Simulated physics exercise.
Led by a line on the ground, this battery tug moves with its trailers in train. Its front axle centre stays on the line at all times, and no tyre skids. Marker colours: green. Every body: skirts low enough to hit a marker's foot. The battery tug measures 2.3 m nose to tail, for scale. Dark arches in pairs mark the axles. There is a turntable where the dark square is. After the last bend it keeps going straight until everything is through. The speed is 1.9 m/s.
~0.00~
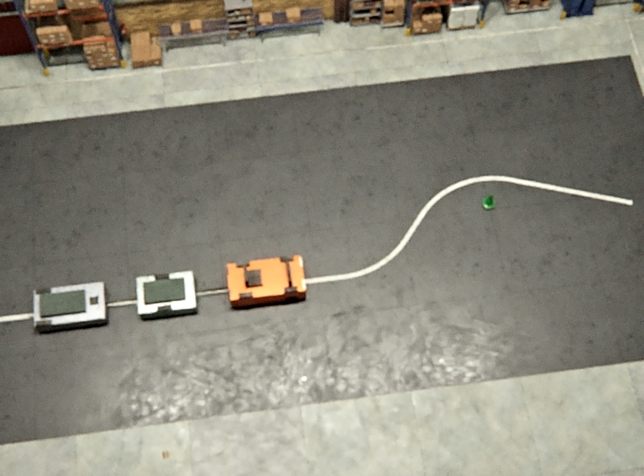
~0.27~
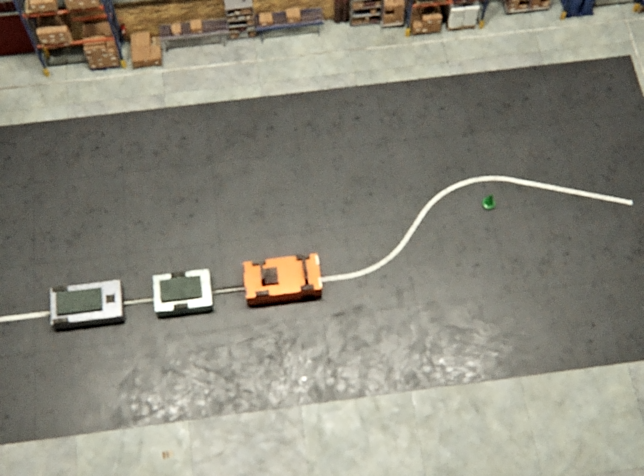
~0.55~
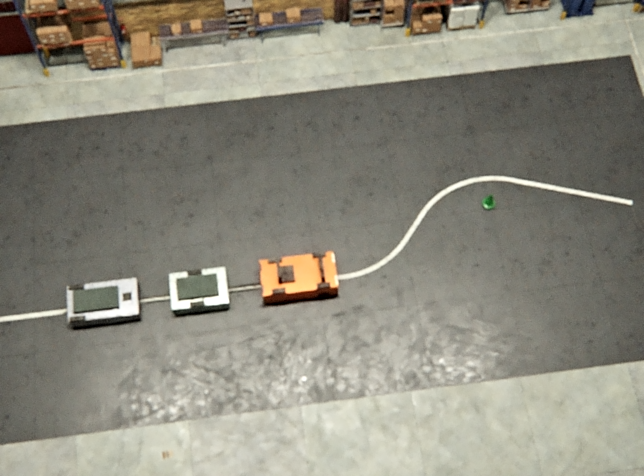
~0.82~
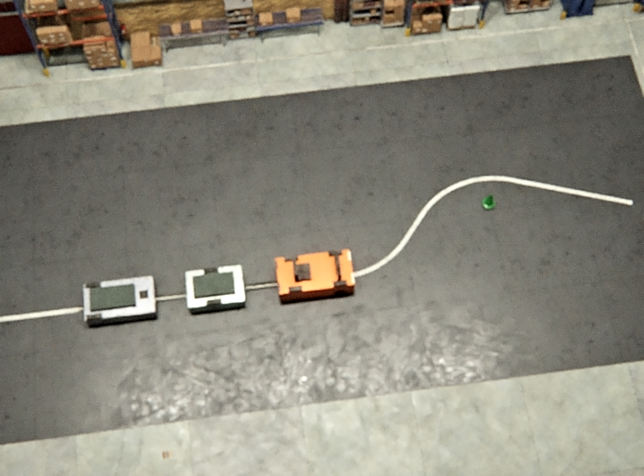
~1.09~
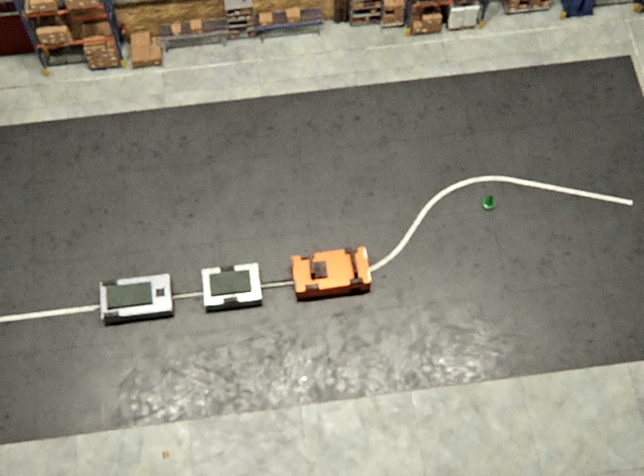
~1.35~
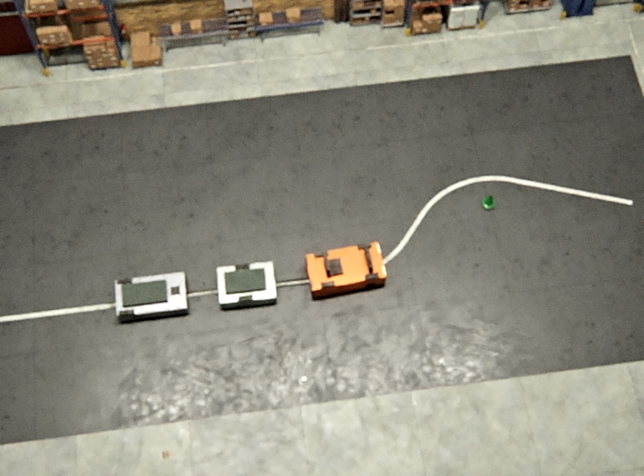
An orange vehicle pulls two pale trailers rightward along a white line, beginning to turn slightly left.
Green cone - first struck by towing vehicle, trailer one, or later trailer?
Towing vehicle.
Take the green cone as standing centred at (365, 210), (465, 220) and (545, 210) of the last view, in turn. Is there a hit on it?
In the first spot it is left alone, in the second contacted, and in the third contacted.
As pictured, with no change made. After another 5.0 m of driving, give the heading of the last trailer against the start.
The last trailer ends up roughly 5° off its starting direction.
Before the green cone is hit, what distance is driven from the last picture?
After roughly 6.0 metres.
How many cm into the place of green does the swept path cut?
For green, it's 65.
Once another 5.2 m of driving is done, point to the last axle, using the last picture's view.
It ends up close to (280, 277).
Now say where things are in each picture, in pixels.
The first picture shows nose (298, 273); last axle (44, 307); still straight; green (489, 201); 2 trailers.
The second picture shows nose (315, 271); last axle (60, 305); still straight.
The third picture shows nose (331, 269); last axle (77, 303); still straight.
The fourth picture shows nose (347, 267); last axle (94, 301); still straight.
The fifth picture shows nose (363, 265); last axle (110, 299); turned 1°.
The sixth picture shows nose (377, 260); last axle (126, 297); turned 4°; green (489, 201).
After 4.4 s, the last axle is at (299, 272) of the last picture, 10 cm off the line; the battery tug has hit green.
After 7.5 s, the last axle is at (449, 200) of the last picture, 50 cm off the line.
After 10.6 s, the last axle is at (625, 196) of the last picture, 15 cm off the line; 1 of 1 struck in all.
